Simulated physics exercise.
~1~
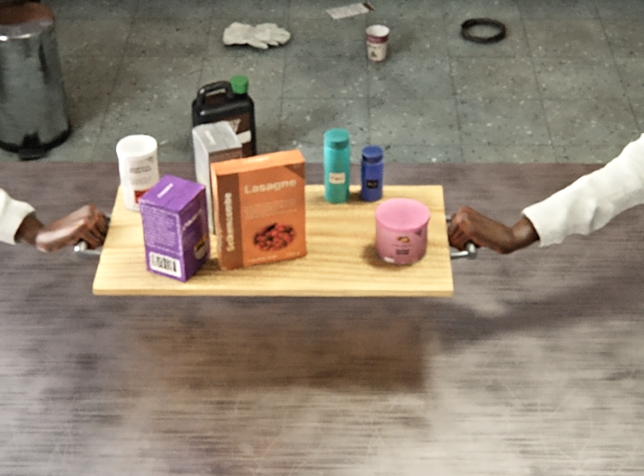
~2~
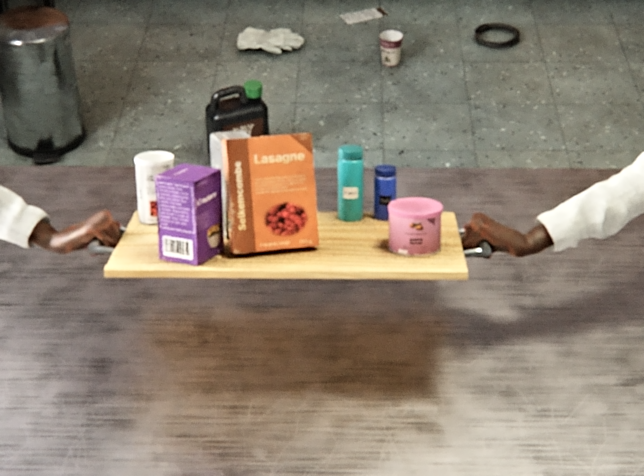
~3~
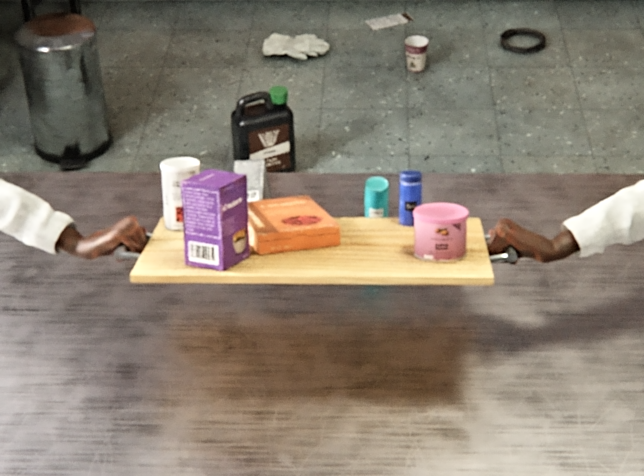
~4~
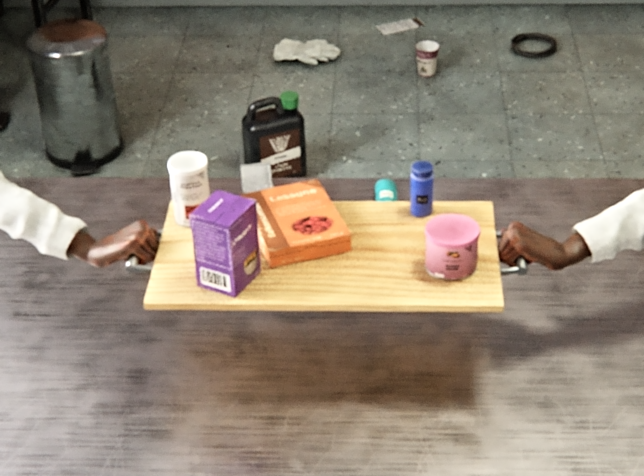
In this clip, two hands hold a wooden tray of containers and tip its far edge down; the orange packet topples onto its side and stays aboard, while the turquoise shaker and grey carton topple and end up off the tray's far side as the others remain standing.
